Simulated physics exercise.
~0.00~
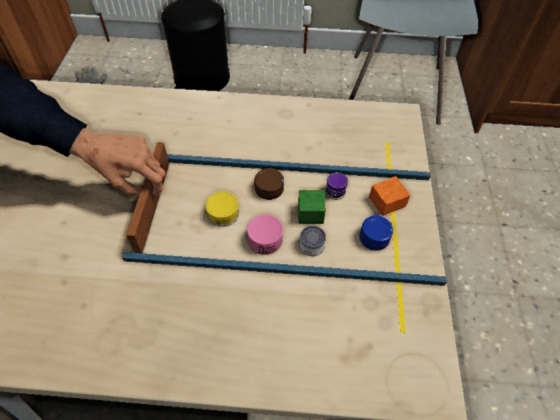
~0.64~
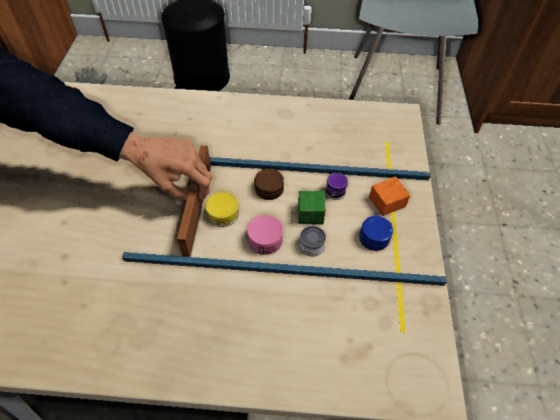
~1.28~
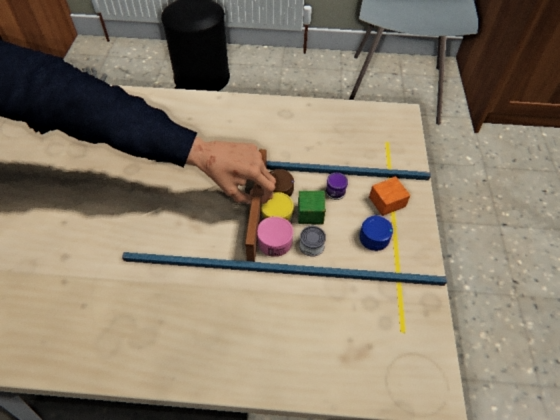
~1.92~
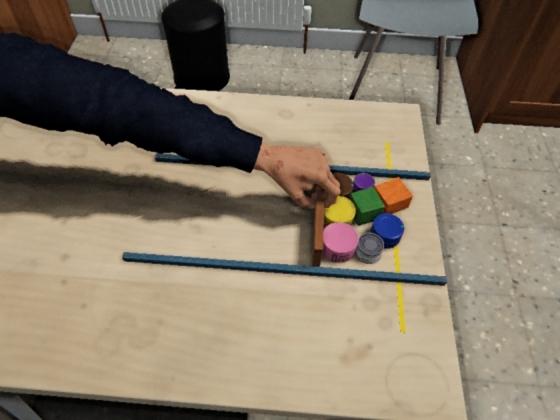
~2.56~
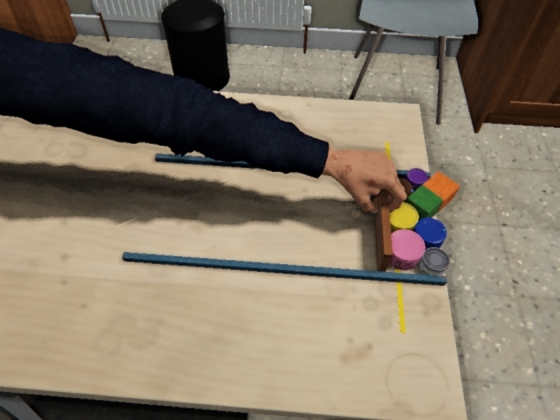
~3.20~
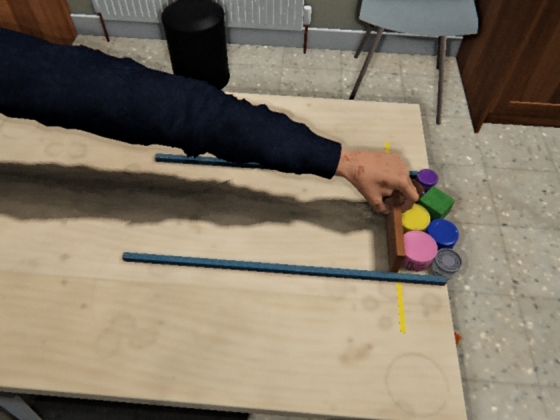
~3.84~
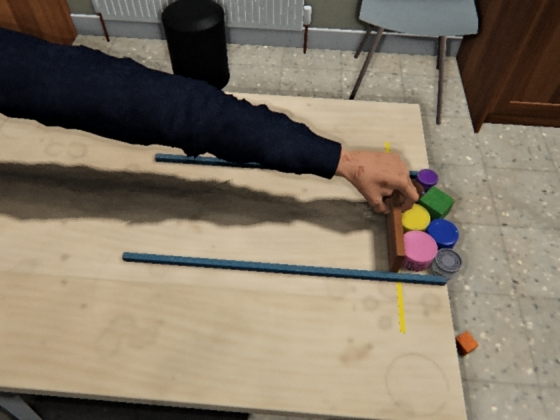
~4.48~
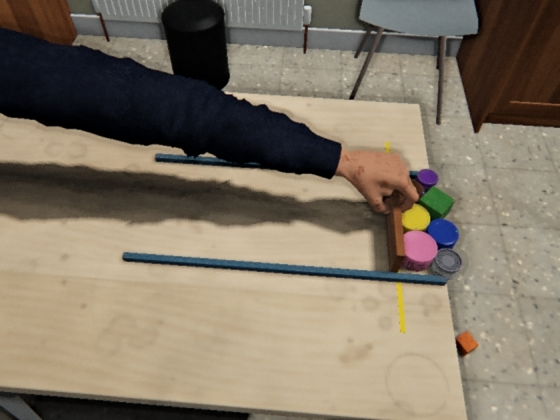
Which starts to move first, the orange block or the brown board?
The brown board starts to move first, pushed along by the hand. The orange block only shifts later, once the crowd of pieces has been driven toward the end of the table.
